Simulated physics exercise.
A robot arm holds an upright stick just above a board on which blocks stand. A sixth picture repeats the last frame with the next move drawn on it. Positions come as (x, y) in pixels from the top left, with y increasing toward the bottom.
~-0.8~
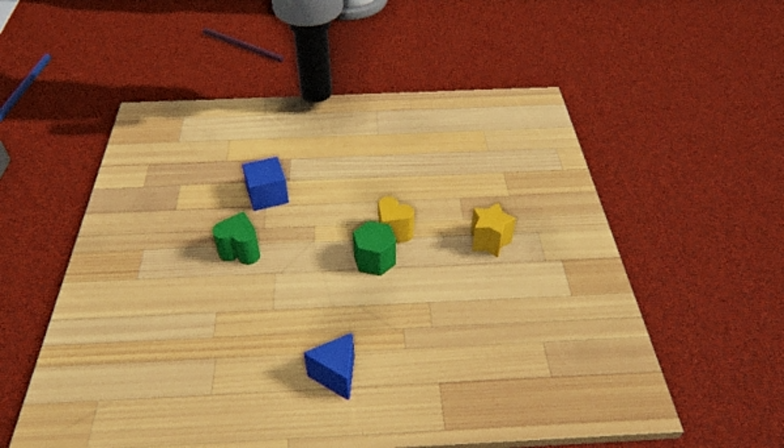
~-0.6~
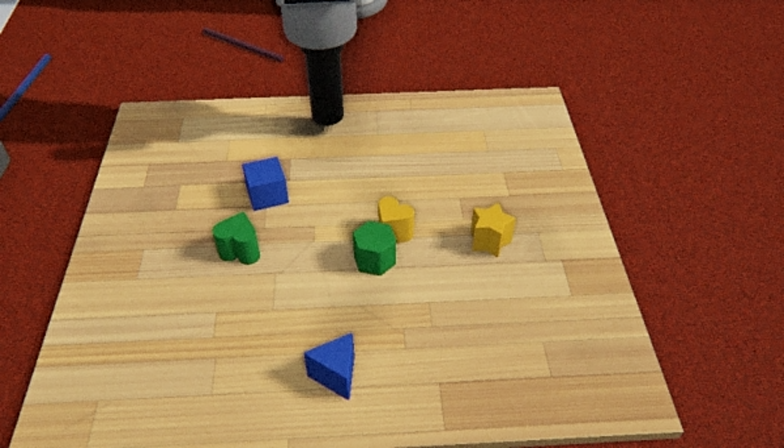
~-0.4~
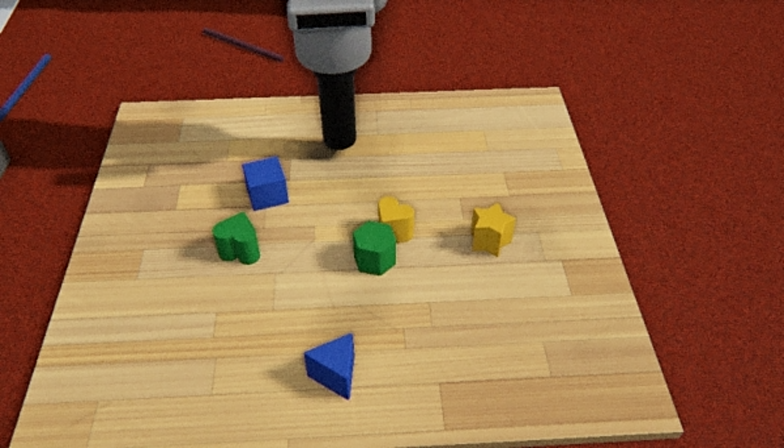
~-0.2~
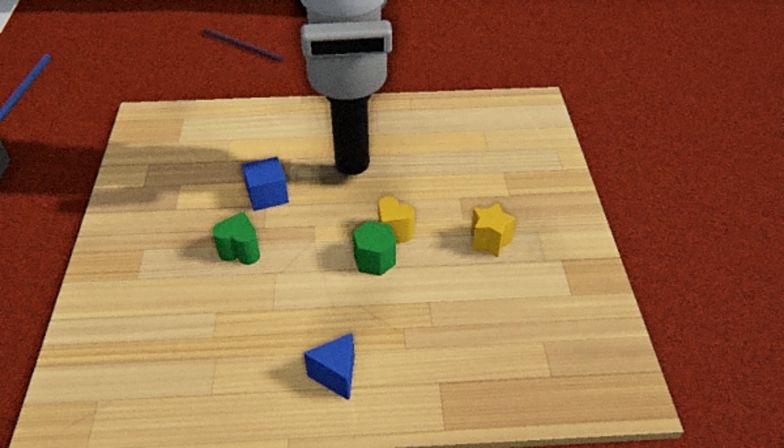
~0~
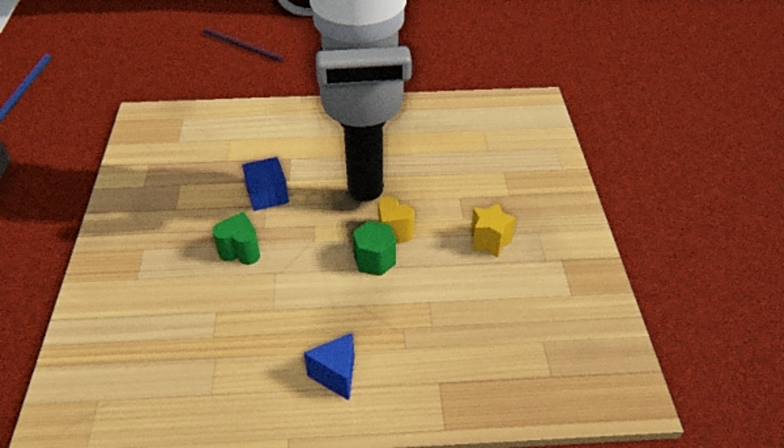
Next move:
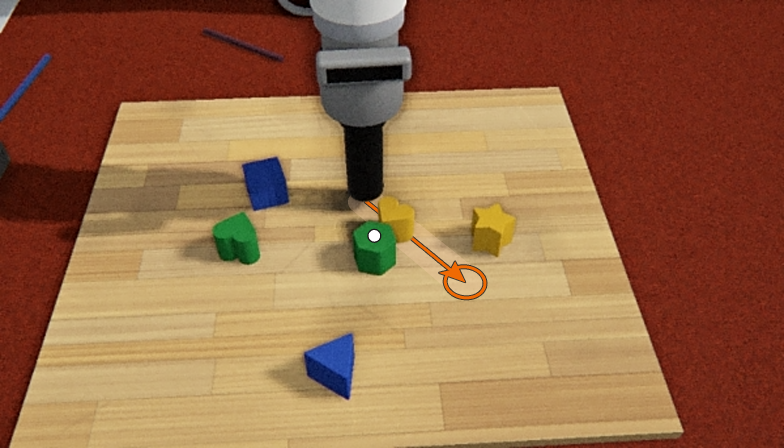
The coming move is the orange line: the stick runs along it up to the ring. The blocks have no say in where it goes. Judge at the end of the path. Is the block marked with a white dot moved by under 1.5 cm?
In short: Yes.
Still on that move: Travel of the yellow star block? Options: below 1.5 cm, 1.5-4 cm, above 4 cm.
Under 1.5 cm.
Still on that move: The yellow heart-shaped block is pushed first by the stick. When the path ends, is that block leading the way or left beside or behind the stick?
As far as I can tell, the yellow heart-shaped block has dropped away to the side or behind.
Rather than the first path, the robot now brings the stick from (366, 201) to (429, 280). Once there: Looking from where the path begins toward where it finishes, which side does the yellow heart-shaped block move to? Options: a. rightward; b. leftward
I'll go with b - leftward.
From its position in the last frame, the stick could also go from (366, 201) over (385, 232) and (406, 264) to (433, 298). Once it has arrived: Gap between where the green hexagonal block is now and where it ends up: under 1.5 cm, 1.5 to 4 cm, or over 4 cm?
The move is medium, 1.5 to 4 cm.
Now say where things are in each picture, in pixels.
The first picture shows stick's lower end at (317, 94); green hexagonal block at (374, 236); yellow heart-shaped block at (394, 209); yellow star block at (493, 217).
The second picture shows stick at (328, 117); blocks still.
The third picture shows stick at (340, 141); blocks still.
The fourth picture shows stick at (352, 165); blocks still.
The fifth picture shows stick at (366, 191); green hexagonal block at (374, 236); yellow heart-shaped block at (394, 209); yellow star block at (493, 217).
Drawn move, from (366, 201) to (465, 282); the dot is on the green hexagonal block.
The first path, step by step. One third of the way, stick at (397, 216); green hexagonal block at (375, 244), turned 30° clockwise; yellow heart-shaped block at (412, 229), turned 20° clockwise.
Two thirds of the way, stick at (431, 243); green hexagonal block at (375, 244), turned 35° clockwise; yellow heart-shaped block at (431, 259), turned 75° clockwise.
At the end, stick at (466, 271); green hexagonal block at (375, 244), turned 35° clockwise; yellow heart-shaped block at (440, 276), turned 150° clockwise; yellow star block still.
